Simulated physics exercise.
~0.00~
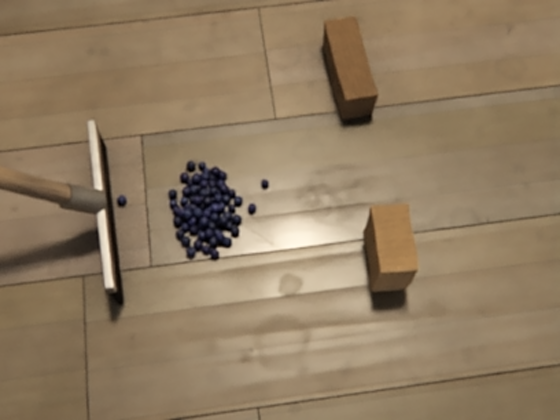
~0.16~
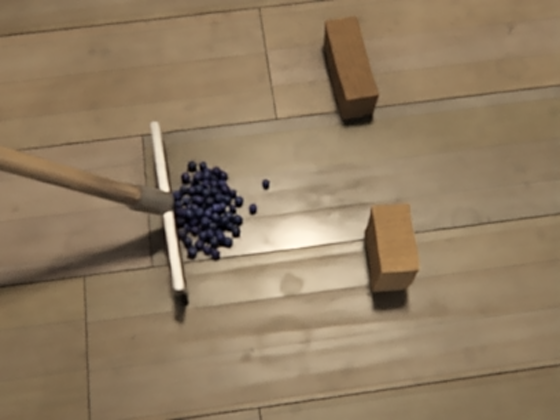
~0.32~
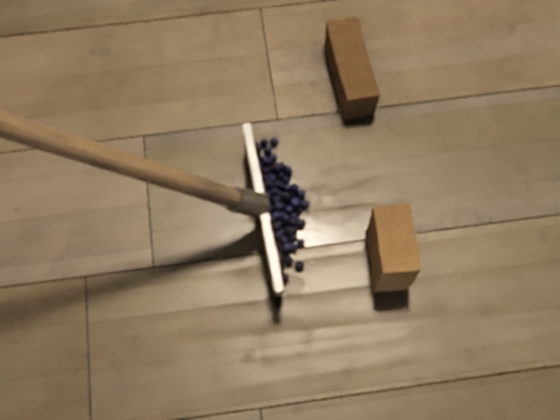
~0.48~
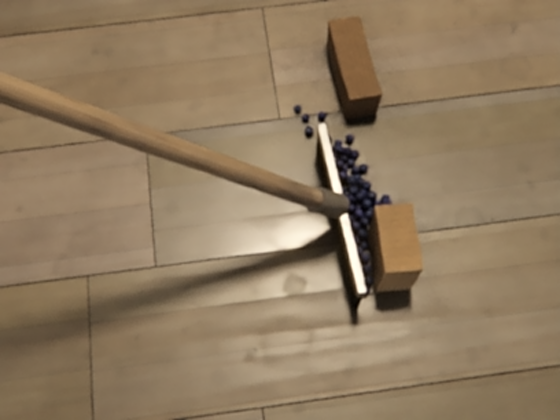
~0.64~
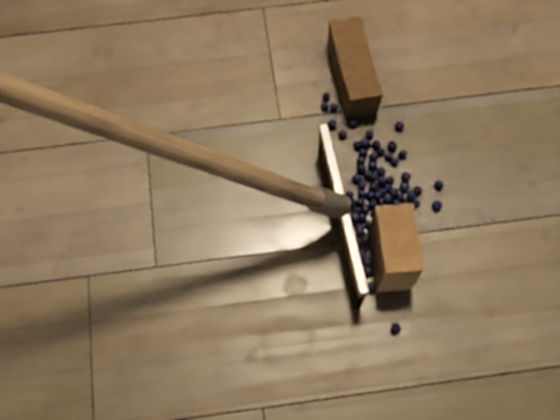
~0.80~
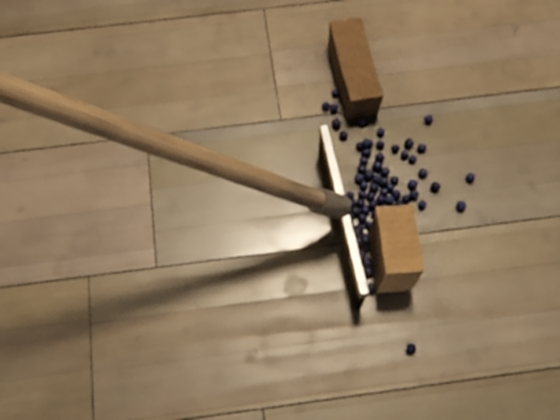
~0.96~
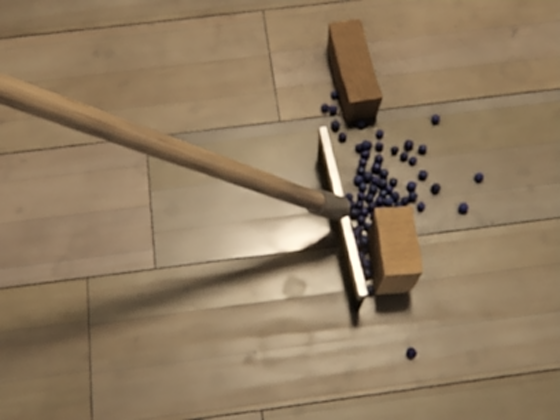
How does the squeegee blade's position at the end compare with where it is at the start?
The blade starts at the left, short of the blueberries, and ends farther right, stopped close beside the lower block.
